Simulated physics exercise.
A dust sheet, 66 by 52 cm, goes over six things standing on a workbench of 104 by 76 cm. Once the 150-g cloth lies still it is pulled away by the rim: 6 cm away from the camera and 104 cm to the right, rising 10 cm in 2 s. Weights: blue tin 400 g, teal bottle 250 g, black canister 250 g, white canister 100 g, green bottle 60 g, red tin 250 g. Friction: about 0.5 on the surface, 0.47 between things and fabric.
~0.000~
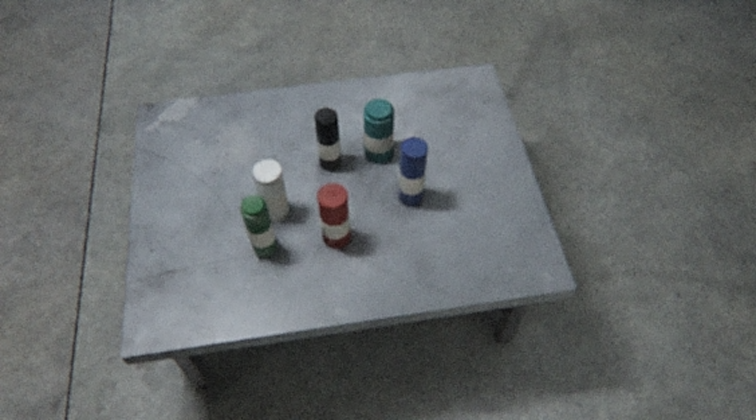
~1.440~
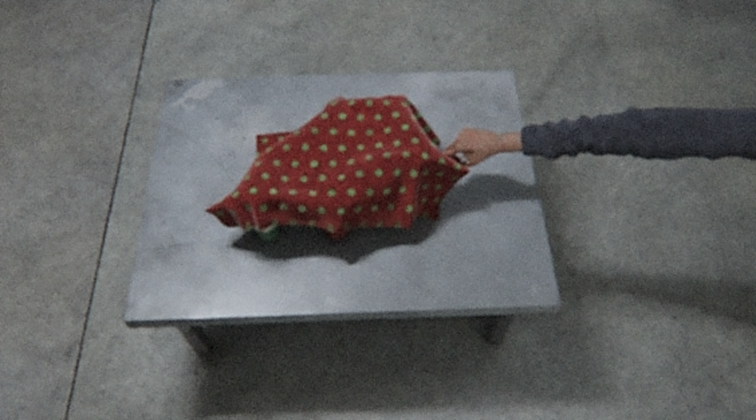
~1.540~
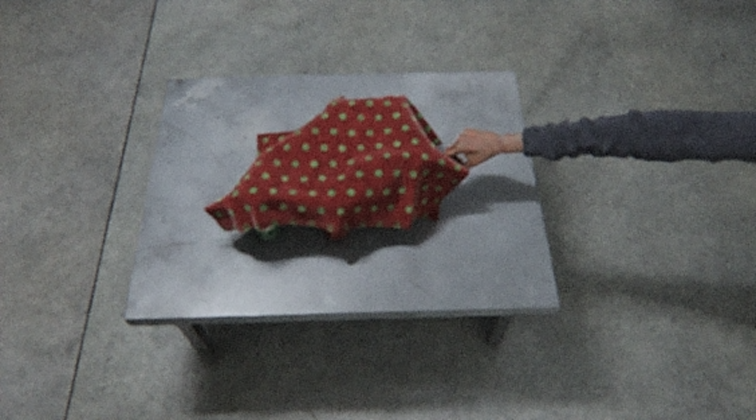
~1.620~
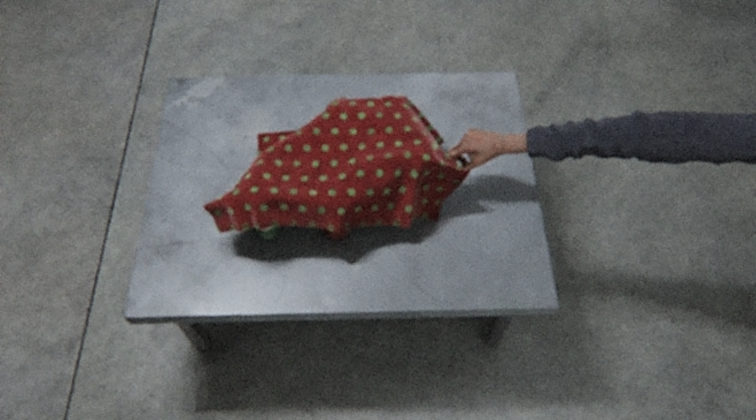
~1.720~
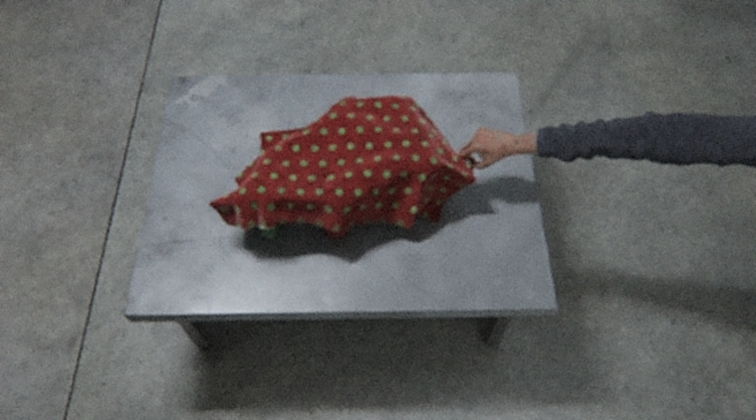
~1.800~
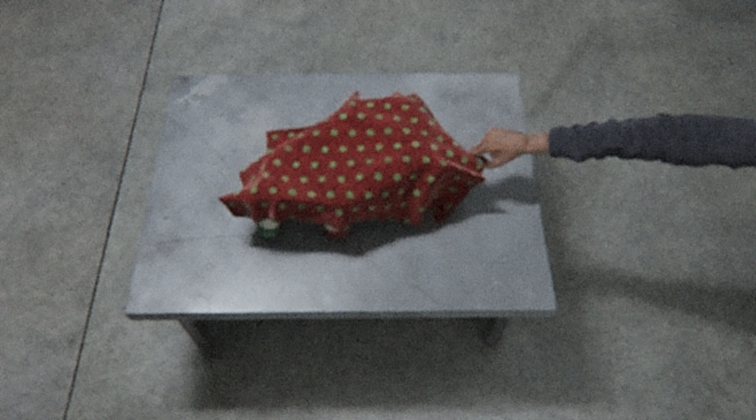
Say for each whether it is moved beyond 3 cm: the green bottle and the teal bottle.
The green bottle leaves its place, the teal bottle leaves its place.
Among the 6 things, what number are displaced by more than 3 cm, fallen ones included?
I count 6.
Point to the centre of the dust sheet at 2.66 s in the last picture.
Around (595, 185).
By 2.2 s, middle of the dust sheet at (458, 146); green bottle on its side, 9 cm off its start, teal bottle 5 cm off its start, black canister on its side, 12 cm off its start.
By 2.7 s, middle of the dust sheet at (595, 185); green bottle on its side, 13 cm off its start, teal bottle on its side, 13 cm off its start, red tin on its side, 15 cm off its start.
By 3.1 s, middle of the dust sheet at (703, 184); green bottle on its side, 18 cm off its start at (293, 285), teal bottle on its side, 14 cm off its start at (440, 151), red tin on its side, 21 cm off its start at (405, 265).
By 3.5 s, middle of the dust sheet at a place out of view; green bottle on its side, 26 cm off its start, teal bottle on its side, 14 cm off its start, red tin on its side, 28 cm off its start.
By 4.3 s, middle of the dust sheet at a place out of view; green bottle over the edge, teal bottle on its side, 15 cm off its start at (446, 145), red tin over the edge, blue tin on its side, 20 cm off its start at (488, 214).
